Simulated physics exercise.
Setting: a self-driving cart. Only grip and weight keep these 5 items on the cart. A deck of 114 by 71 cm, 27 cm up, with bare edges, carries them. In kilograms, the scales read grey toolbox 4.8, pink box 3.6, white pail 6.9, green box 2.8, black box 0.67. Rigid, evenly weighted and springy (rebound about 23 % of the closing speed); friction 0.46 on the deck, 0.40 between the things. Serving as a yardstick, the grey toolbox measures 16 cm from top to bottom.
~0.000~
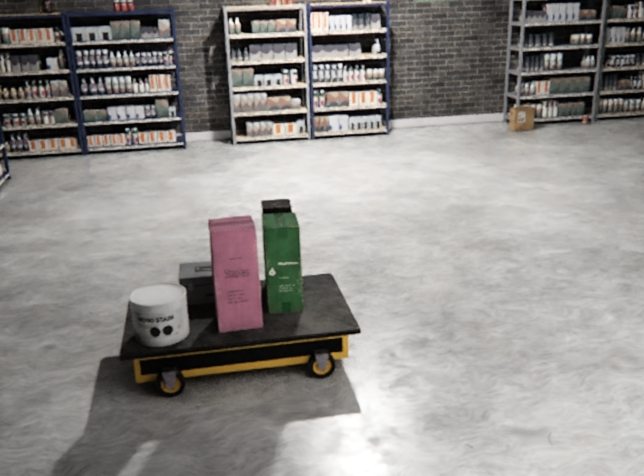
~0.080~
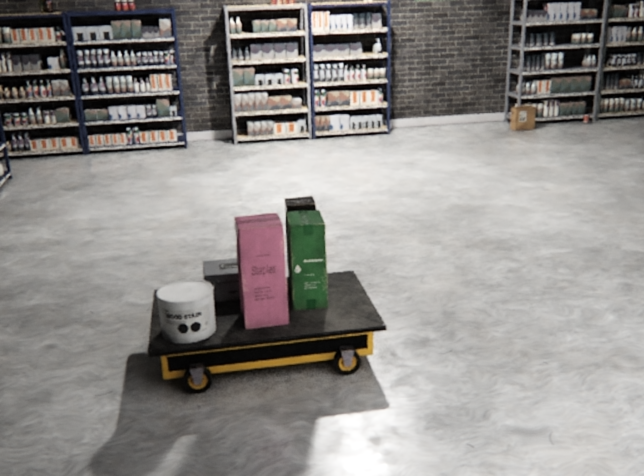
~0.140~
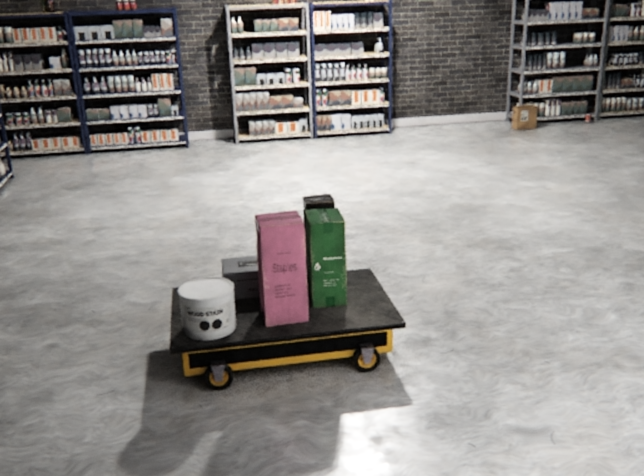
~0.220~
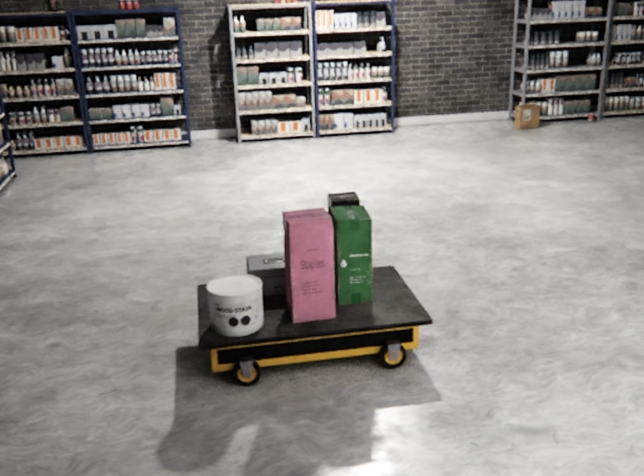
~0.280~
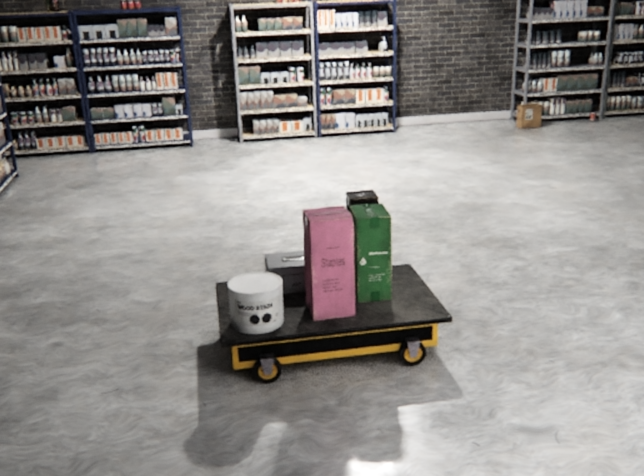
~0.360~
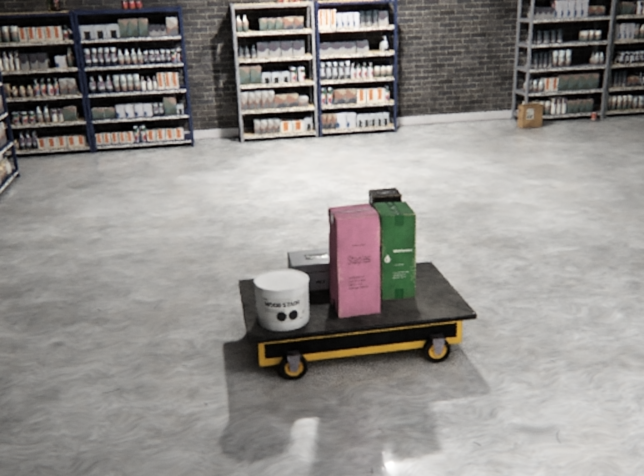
A flat black cart with yellow sides rolls steadily to the right across a grey floor, carrying a white pail, a pink box, a green box and darker items behind them. It moves from left of centre to just right of centre, the load keeping its arrangement, while the stocked shelves behind stay put.
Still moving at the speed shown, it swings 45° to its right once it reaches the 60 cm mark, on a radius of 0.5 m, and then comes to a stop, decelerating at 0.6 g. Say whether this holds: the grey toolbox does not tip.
It does not hold, the grey toolbox tips.
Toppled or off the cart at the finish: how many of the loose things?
The number here is 4.
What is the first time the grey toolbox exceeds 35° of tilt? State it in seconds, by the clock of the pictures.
At around 0.9 seconds on the pictures' clock.
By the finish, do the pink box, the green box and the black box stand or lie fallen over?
Well, the pink box tumbles down, the green box tumbles down, and the black box tumbles down.
After 0.66 s, 106 cm covered, turned 34°; black box now off the cart; grey toolbox moved 12 cm near (420, 270); green box 8° off upright.
After 1.06 s, 151 cm covered, turned 45°; grey toolbox and green box now off the cart; pink box 31° off upright; white pail moved 4 cm.
In the end (2.0 s), off the cart and tipped over, grey toolbox, green box and black box; toppled on the cart, pink box; the last one under 10 cm from the start. In the last view, grey toolbox near (592, 327).
